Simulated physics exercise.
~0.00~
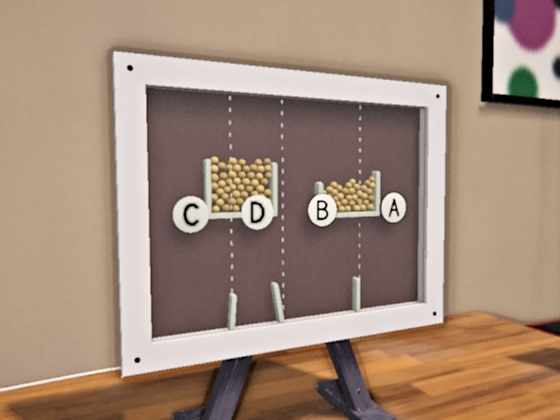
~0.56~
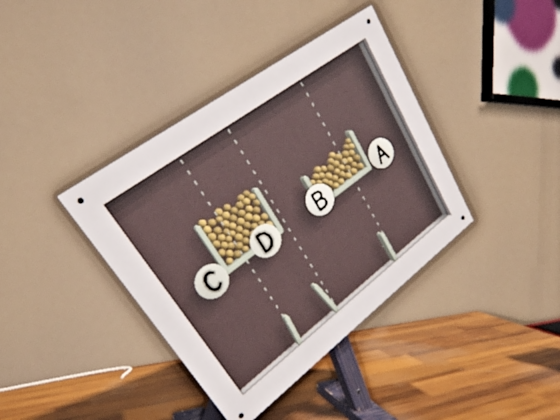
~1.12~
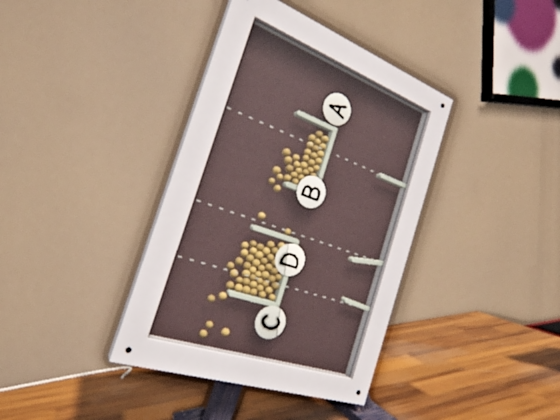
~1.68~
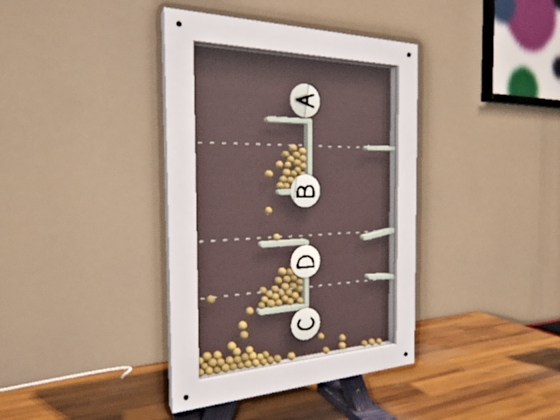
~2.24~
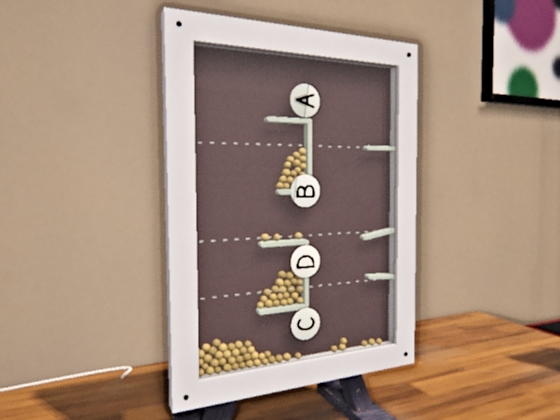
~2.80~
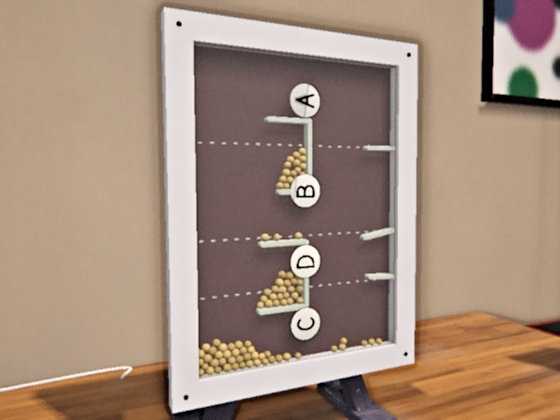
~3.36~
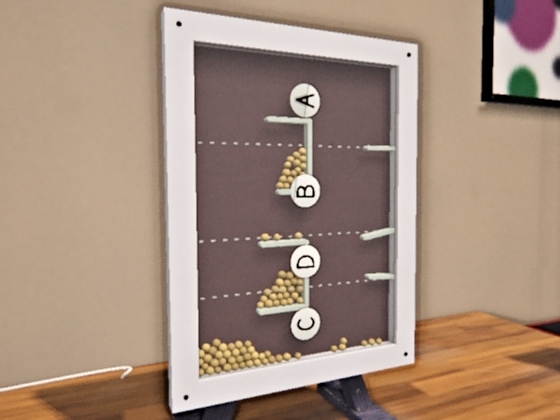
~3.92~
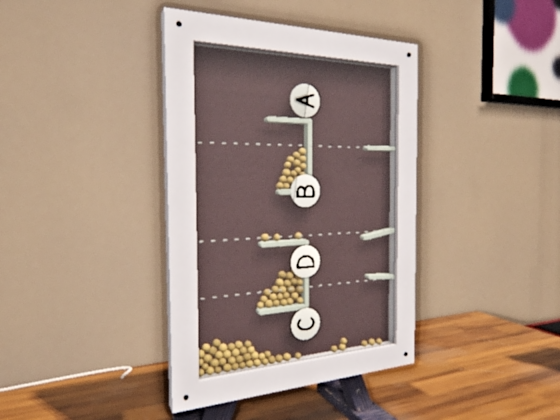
A white-framed case with a clear front and dark backing stands on dark supports at a wooden table, seen from the front at a slight angle, with a beige wall and a spotted picture behind. Small tan beads fill two pale trays, the left one fuller, beside round labels lettered C, D, B and A and dashed lines. The case turns anticlockwise, and the beads begin to slope. As it tips further, beads spill from both trays and drop. It stops upright on its side, and the beads settle, most in the lowest strip, with A empty.
